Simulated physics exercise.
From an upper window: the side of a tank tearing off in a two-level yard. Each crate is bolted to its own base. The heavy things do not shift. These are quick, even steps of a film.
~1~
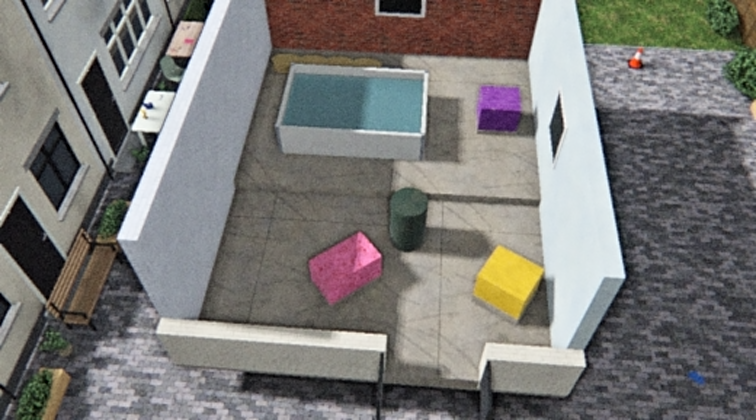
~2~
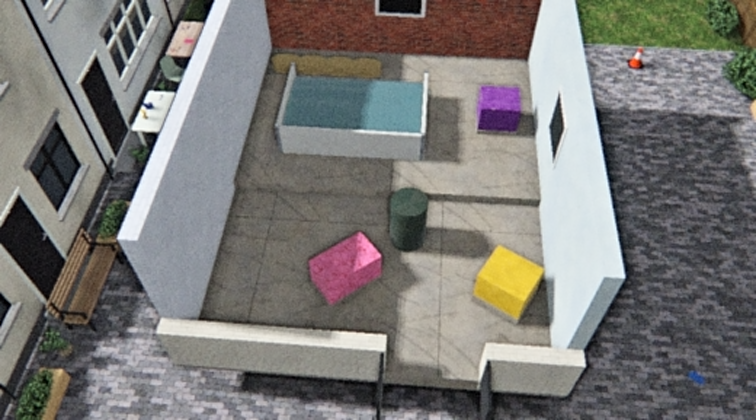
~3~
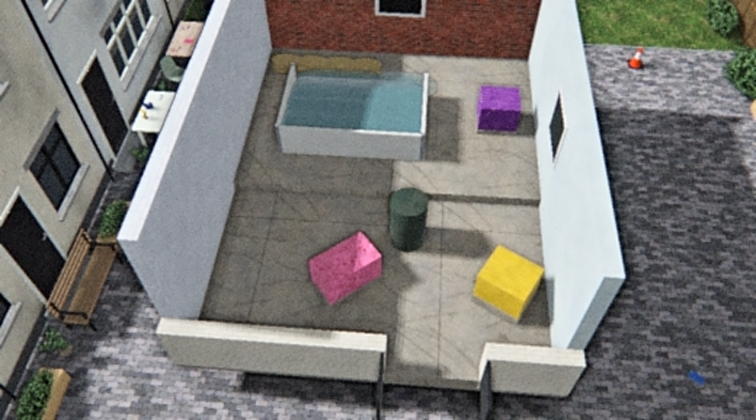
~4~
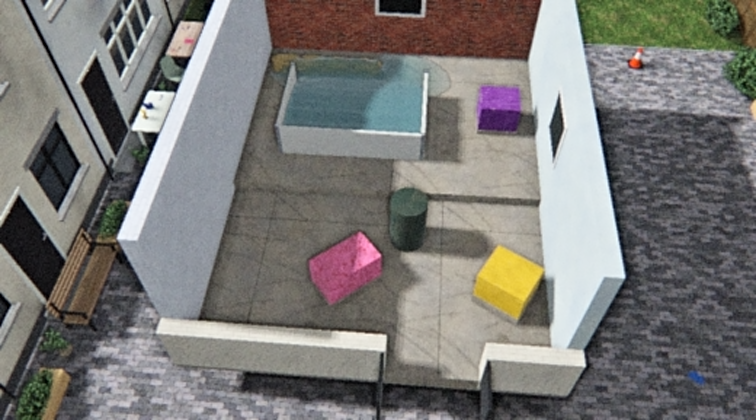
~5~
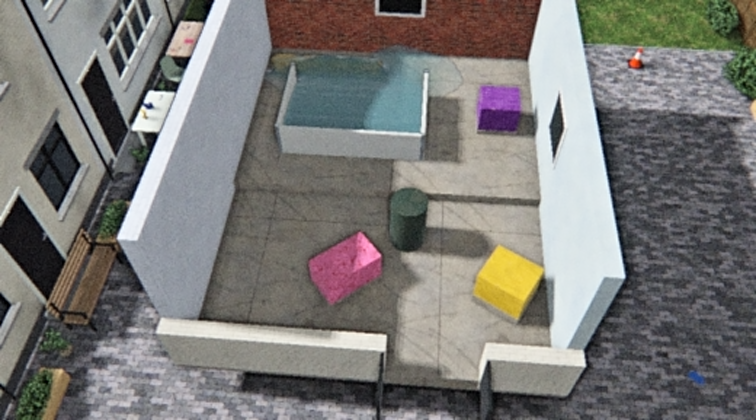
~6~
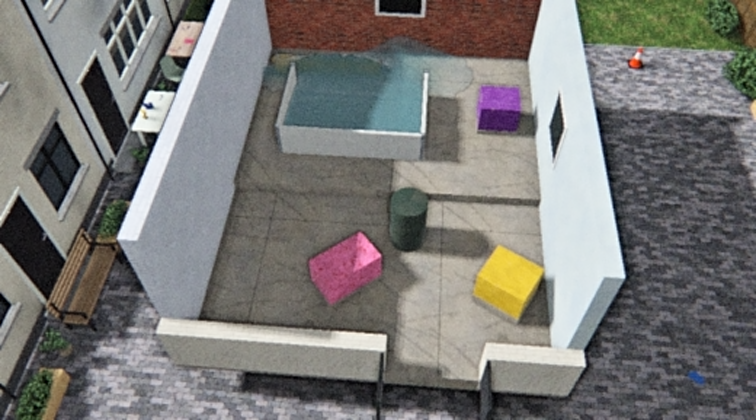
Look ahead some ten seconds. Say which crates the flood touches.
In the end: The purple crate is soaked; the pink crate is soaked; the yellow crate keeps dry.
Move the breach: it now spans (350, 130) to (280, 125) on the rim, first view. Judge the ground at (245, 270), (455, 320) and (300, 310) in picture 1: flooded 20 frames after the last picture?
In turn: Covered, flooded, flooded.
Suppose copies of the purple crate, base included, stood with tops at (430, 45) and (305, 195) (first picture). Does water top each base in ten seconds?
In turn: Is soaked, stays dry.
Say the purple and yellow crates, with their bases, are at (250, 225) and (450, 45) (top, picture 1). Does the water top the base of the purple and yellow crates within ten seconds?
The purple one ends up wet, the yellow one gets wet.
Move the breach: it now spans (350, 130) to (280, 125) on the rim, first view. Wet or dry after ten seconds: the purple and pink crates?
Purple crate escapes it, pink crate is soaked.
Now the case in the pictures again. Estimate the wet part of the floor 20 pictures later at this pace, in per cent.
Some 50 per cent.
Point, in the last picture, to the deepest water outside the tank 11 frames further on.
At about (289, 50).
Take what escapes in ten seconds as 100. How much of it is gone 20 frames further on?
Some 0 per cent.
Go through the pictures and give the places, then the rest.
The water tank at (355, 101) is whole and still, in the first frame.
The front is at (429, 95), out from the gap on the water tank's far side, in the second frame.
Water pours out on the water tank's far side and has run to (432, 83), in the third frame.
The front is at (273, 75), out from the gap on the water tank's far side, in the fourth frame.
Water pours out on the water tank's far side and has run to (266, 73), in the fifth frame.
Water pours out on the water tank's far side and has run to (459, 58), in the sixth frame.
A moment on, water covers 20 % of the floor; the purple crate not reached, the pink crate not reached, the yellow crate not reached.
Next, water covers 30 % of the floor; the purple crate water round its plinth, the pink crate not reached, the yellow crate not reached.
Then, water covers 50 % of the floor; the purple crate water round its plinth, the pink crate water round its plinth, the yellow crate not reached.
Later, water covers 75 % of the floor; the purple crate water round its plinth, the pink crate water round its plinth, the yellow crate water round its plinth.
In the end, water covers 90 % of the floor; the purple crate was topped, the pink crate was topped, the yellow crate stayed above the water.
